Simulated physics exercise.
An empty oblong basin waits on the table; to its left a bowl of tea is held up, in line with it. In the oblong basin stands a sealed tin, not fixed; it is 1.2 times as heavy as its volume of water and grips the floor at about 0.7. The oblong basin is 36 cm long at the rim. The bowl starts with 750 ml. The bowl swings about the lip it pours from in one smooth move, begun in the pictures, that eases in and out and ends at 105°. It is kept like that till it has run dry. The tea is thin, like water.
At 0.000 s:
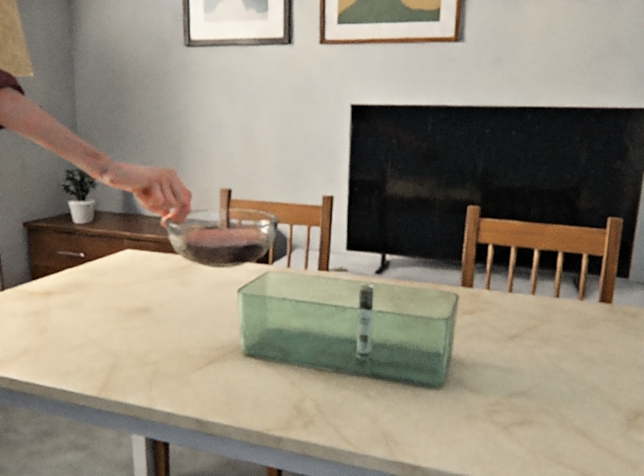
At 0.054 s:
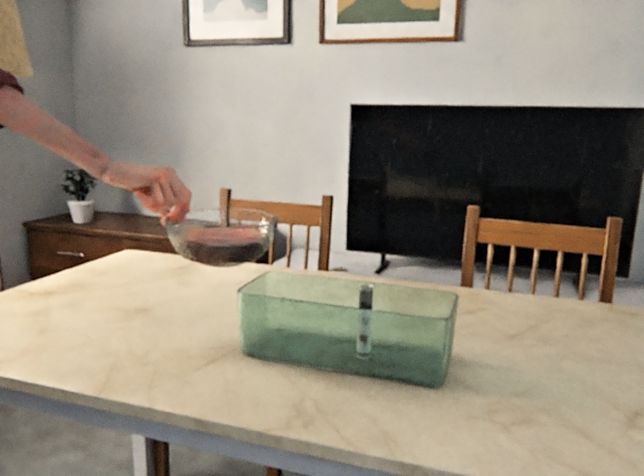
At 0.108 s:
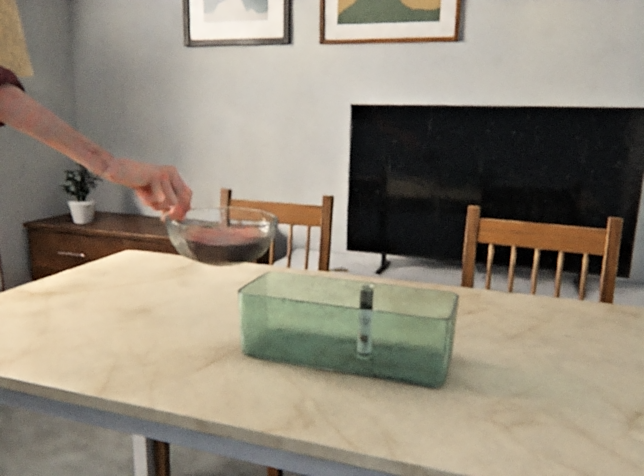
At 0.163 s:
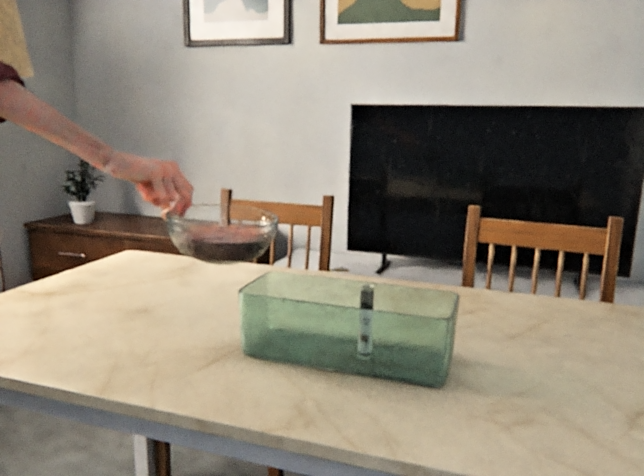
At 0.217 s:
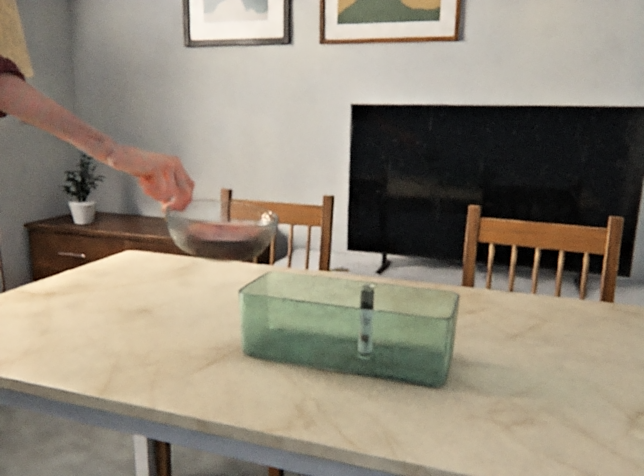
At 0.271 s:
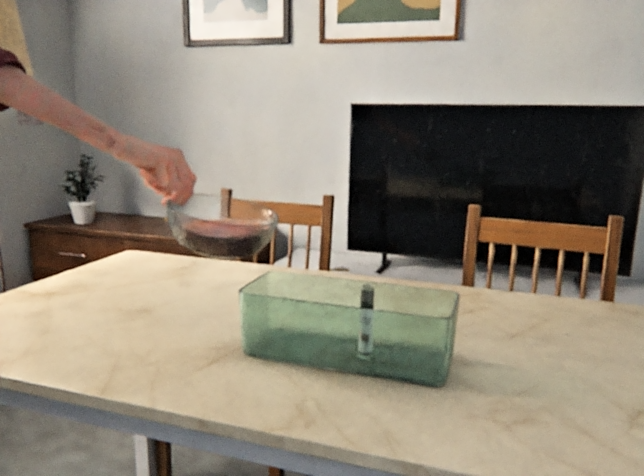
The footage shows a hand holding a glass bowl of reddish-brown liquid above a table, to the left of a green, see-through oblong basin. The bowl stays nearly still at first, then tilts slightly toward the right.
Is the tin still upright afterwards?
It stays up.
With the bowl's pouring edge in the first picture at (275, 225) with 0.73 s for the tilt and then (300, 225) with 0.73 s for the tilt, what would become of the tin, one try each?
First it falls; then it falls.
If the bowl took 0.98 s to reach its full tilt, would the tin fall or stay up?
The tin remains upright.
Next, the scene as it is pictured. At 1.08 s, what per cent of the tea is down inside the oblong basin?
Near 80 in a hundred.
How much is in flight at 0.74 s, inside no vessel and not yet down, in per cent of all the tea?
Near 32 in a hundred.
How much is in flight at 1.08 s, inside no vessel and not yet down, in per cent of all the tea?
Some 16 per cent.
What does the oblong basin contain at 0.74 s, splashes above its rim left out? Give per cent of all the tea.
About 5 per cent.
By 0.74 s the tilt is 62° and 62 per cent is still to pour; the tin stands where it began.
By 1.08 s the tilt is 96° and 3 per cent is still to pour; the tin stands where it began.
By 1.43 s the tilt is 105° and 0 per cent is still to pour; the tin stands where it began.
By 1.82 s the tilt is 105° and 0 per cent is still to pour; the tin stands where it began.
At rest the tin stands where it began.
